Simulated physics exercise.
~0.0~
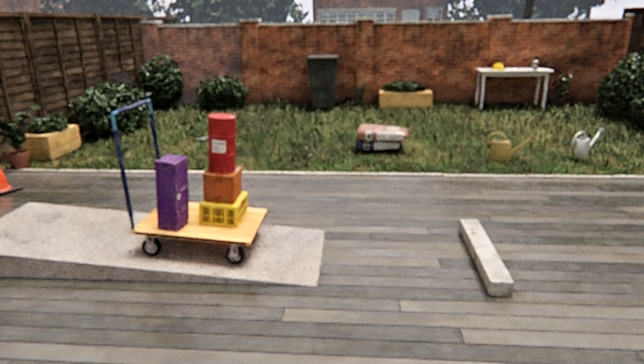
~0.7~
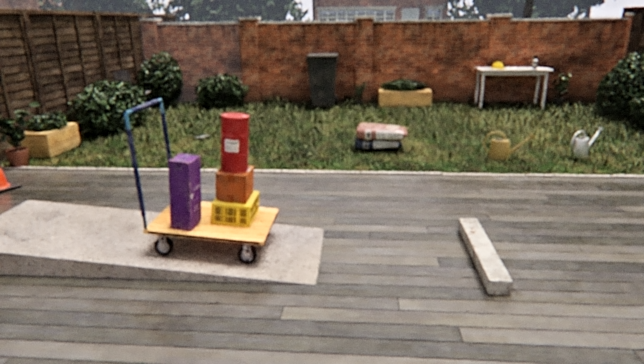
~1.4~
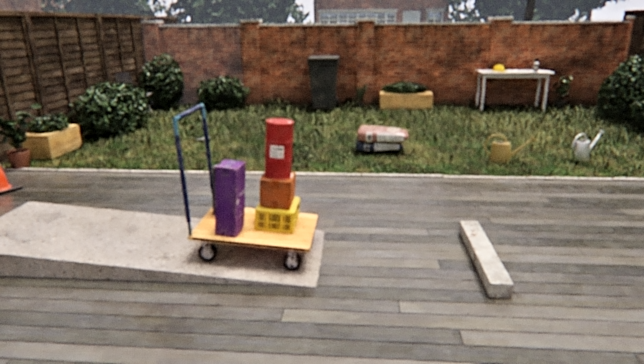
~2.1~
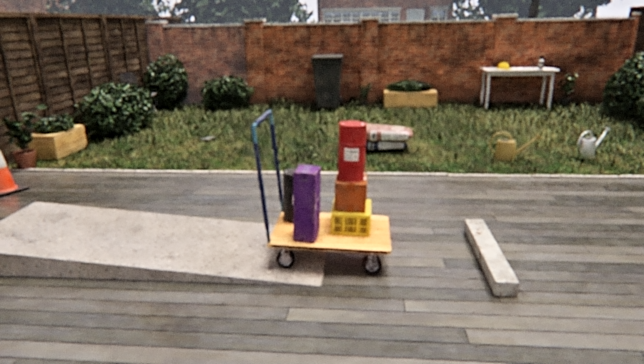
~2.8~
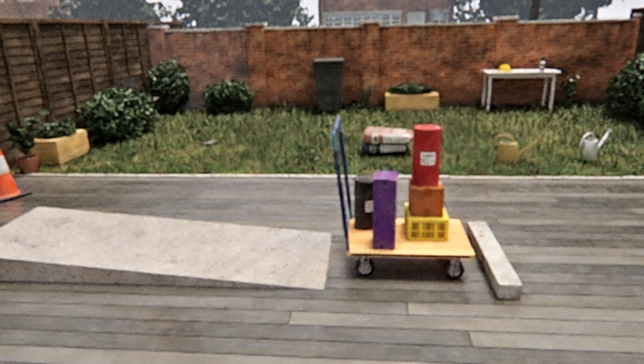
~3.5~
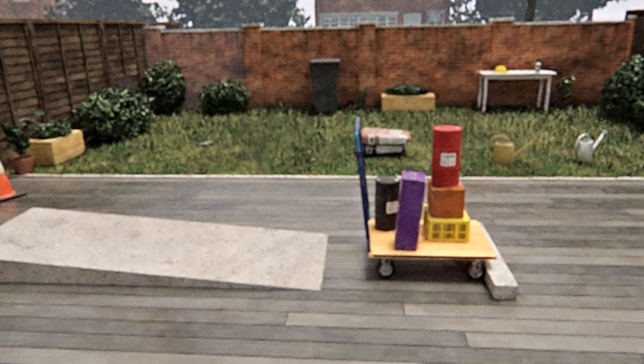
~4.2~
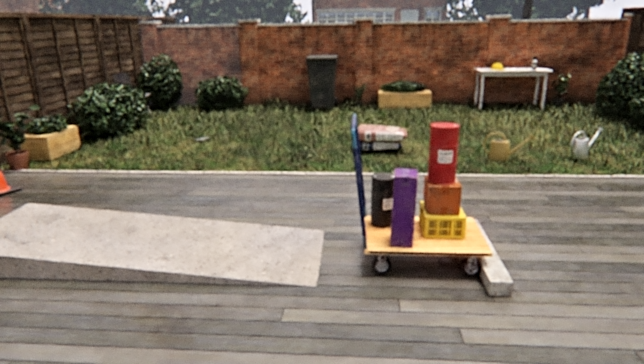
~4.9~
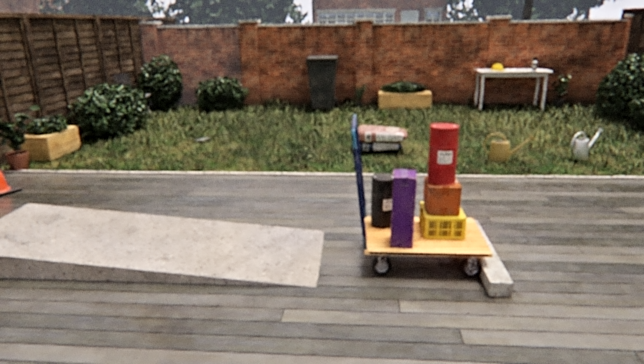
On a wooden deck beside a walled garden, a trolley carrying a purple box, a black canister and a red canister stacked on an orange box and yellow crate rolls right down a ramp, meets a kerb and stops, its load still aboard and upright.
